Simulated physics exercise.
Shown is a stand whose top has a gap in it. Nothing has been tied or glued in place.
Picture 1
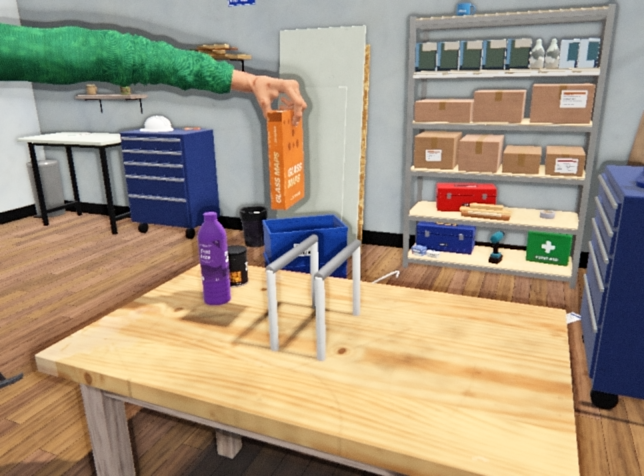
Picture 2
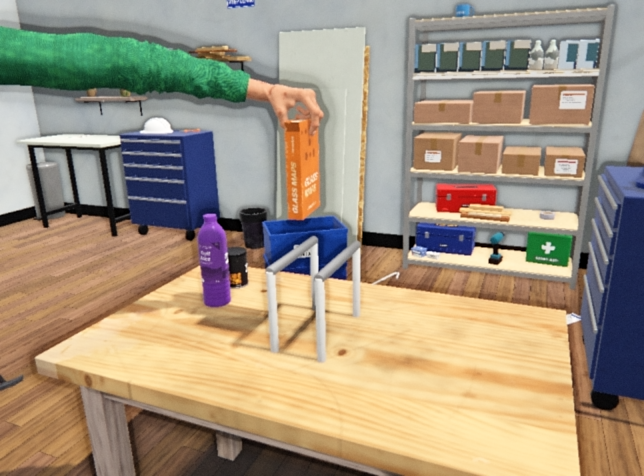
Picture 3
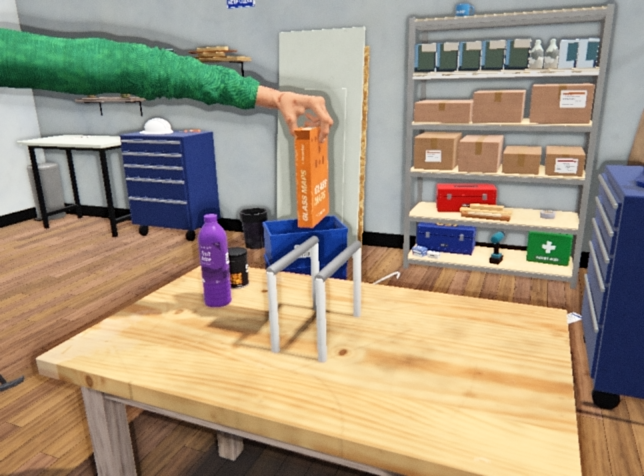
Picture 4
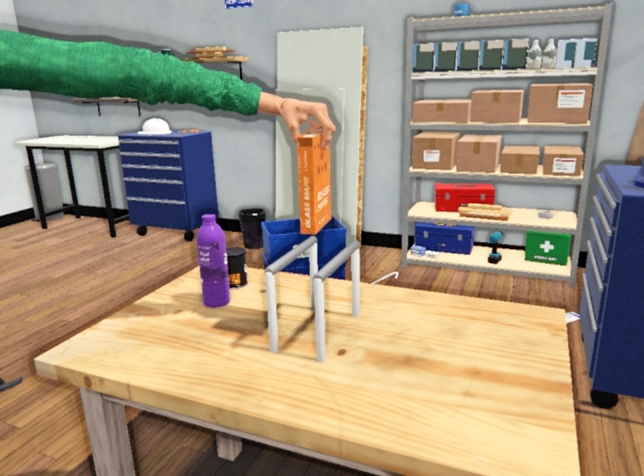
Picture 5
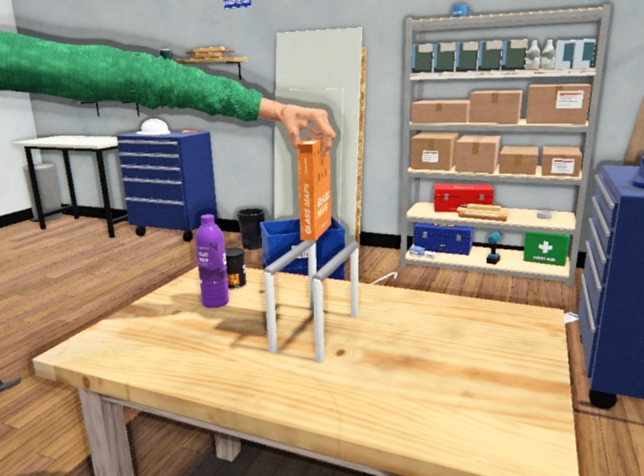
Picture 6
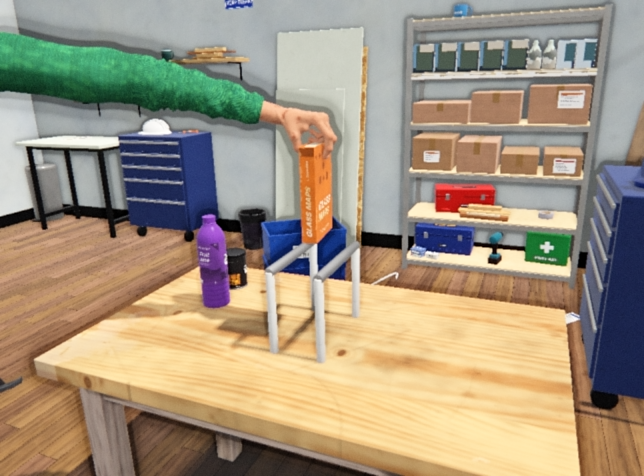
An orange book, gripped from above by a hand in a green sleeve, moved a little right and down over the gap in a grey stand, then was held still beside a purple bottle.
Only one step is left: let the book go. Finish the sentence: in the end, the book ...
In the end, the book is on the table below the gap.
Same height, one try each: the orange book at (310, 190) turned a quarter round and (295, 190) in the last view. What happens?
The first attempt does not get through, the second attempt makes it through.
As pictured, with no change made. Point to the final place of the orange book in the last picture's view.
Near pixel (320, 294).
Then, 0.20 s past the last view, orange book displaced a little near (317, 210).
Then, 0.30 s past the last view, orange book displaced about its own width near (319, 267).
Then, 0.40 s past the last view, orange book displaced well along near (320, 293).
Finally, moved from the start, orange book; the other 2 still in place. Final places as the last picture's camera would see them, orange book near (320, 294). The book reaches the table.
